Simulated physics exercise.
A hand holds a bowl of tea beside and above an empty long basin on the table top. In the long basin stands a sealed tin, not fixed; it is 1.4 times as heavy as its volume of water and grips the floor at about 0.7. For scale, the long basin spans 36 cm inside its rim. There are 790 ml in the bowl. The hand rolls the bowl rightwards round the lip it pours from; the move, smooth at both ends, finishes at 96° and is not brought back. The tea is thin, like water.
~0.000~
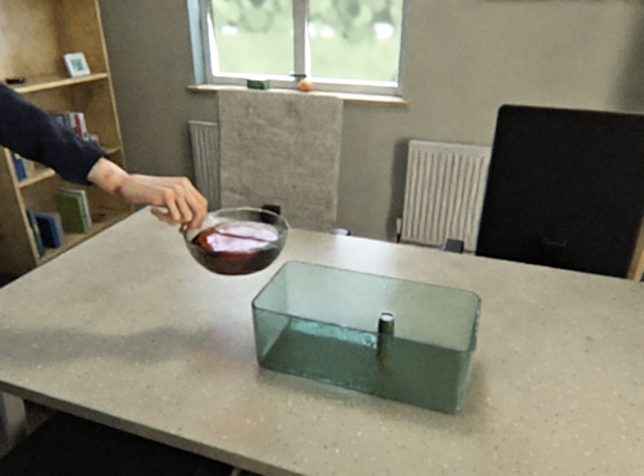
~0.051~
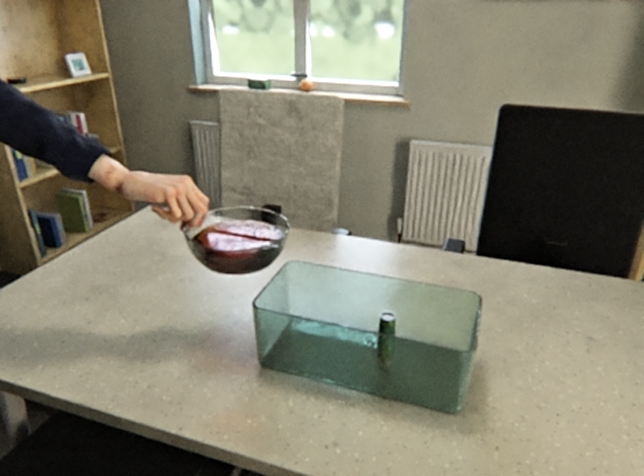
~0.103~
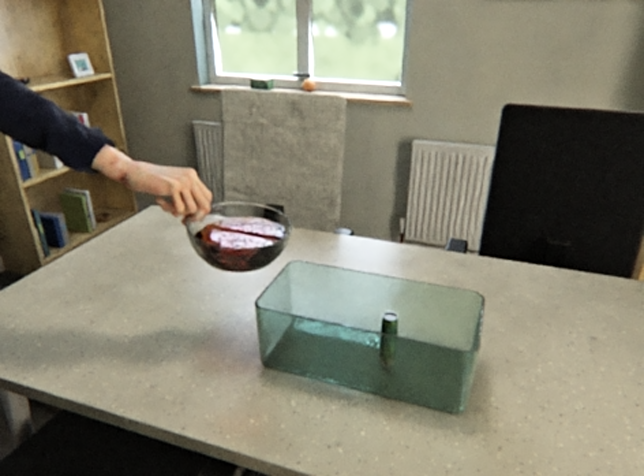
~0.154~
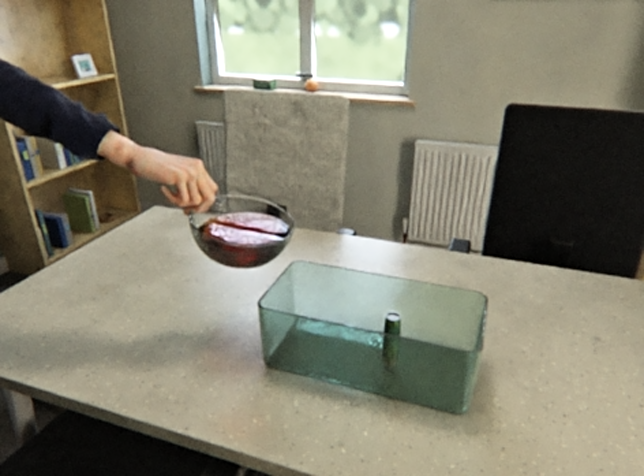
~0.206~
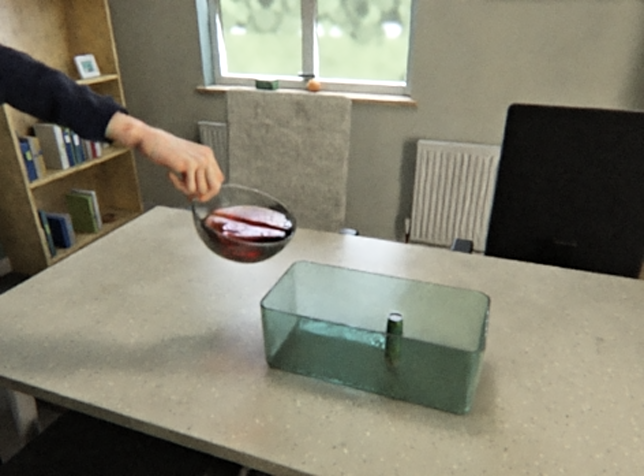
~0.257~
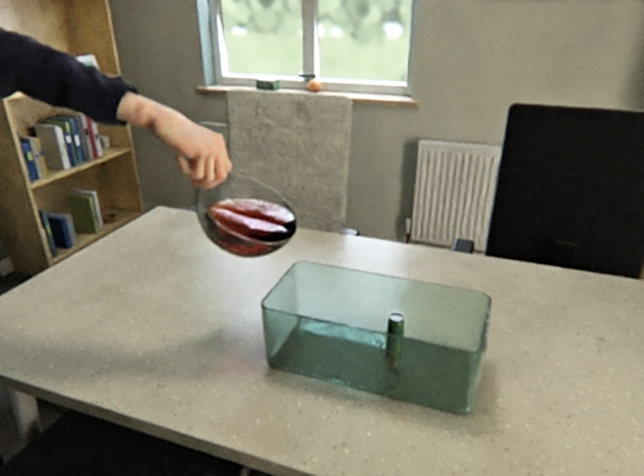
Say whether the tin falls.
It remains upright.
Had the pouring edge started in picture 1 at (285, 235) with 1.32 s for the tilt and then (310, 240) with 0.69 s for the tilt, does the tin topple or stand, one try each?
First it remains upright; then it goes over.
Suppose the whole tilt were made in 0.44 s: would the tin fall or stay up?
Then it falls.
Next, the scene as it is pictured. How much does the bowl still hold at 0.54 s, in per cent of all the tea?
Some 28 per cent.
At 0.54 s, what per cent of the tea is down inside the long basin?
Some 16 per cent.
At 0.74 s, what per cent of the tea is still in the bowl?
Some 0 per cent.
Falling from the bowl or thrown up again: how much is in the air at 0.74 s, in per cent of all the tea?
Near 7 in a hundred.
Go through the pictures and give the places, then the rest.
In the first frame, tilt 0°; pouring edge (284, 236); surface from (199, 232) to (282, 245); the long basin's rim runs from (269, 282) to (478, 322); the tin's top is at (387, 318).
In the second frame, tilt 1°; pouring edge (284, 236); surface from (200, 230) to (283, 244).
In the third frame, tilt 5°; pouring edge (287, 236); surface from (202, 227) to (285, 242).
In the fourth frame, tilt 11°; pouring edge (289, 236); surface from (205, 222) to (288, 238).
In the fifth frame, tilt 20°; pouring edge (291, 237); surface from (207, 214) to (291, 233).
In the sixth frame, tilt 29°; pouring edge (292, 237); surface from (210, 205) to (293, 230); 1 per cent is over the edge.
After 0.54 s the tilt is 85° and 29 per cent is still to pour; the tin stands where it began.
After 0.74 s the tilt is 96° and 0 per cent is still to pour; the tin stands where it began.
After 0.96 s the tilt is 96° and 0 per cent is still to pour; the tin stands where it began.
After 1.19 s the tilt is 96° and 0 per cent is still to pour; the tin stands where it began.
In the end the tin stands where it began.
